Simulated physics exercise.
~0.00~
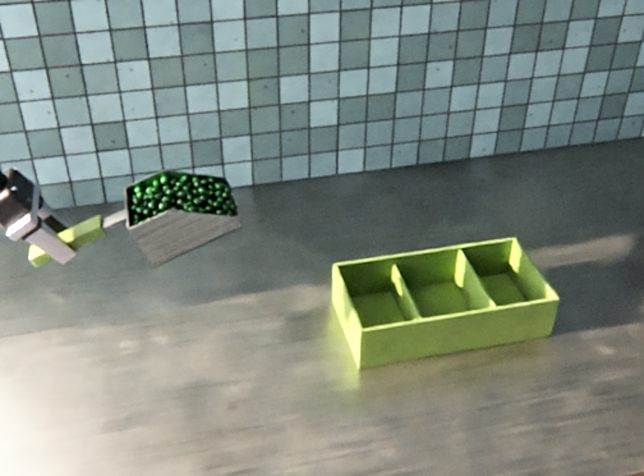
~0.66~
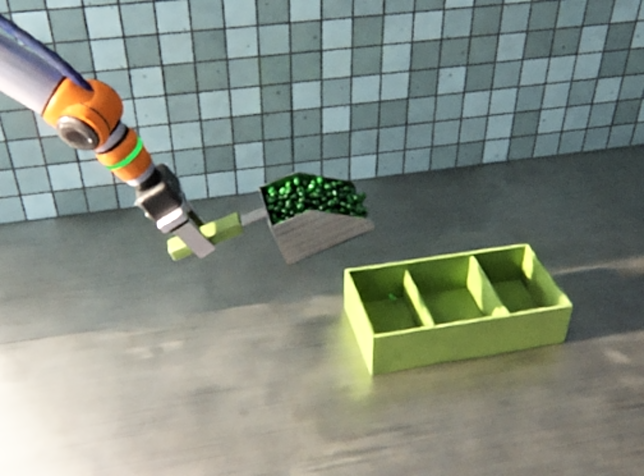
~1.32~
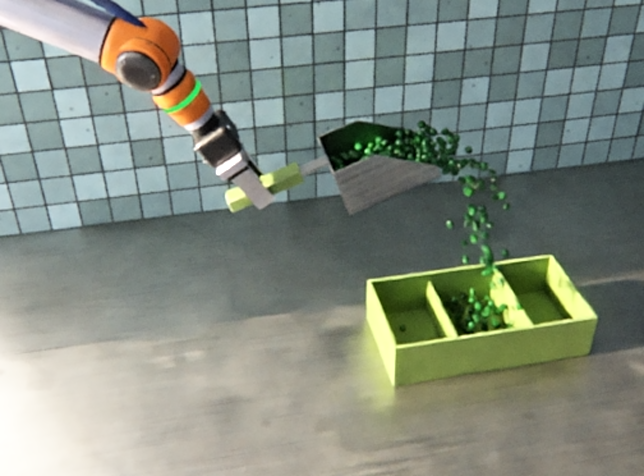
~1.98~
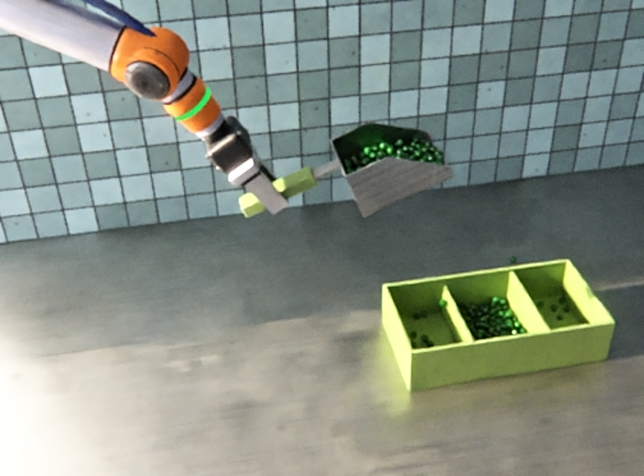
A robotic arm with orange joints carries a gray scoop heaped with small green beads to the right, above a dark counter backed by blue-green tiles. It approaches a lime-green box divided into three compartments, with nearly all the beads still aboard. The scoop then moves up and right and tips forward, sending a stream of beads over its front edge into the box, mostly the middle compartment. Next it tilts back, and the pouring ends. The scoop still holds a large share of the beads, while a pile fills the middle compartment and a few lie in each side one.
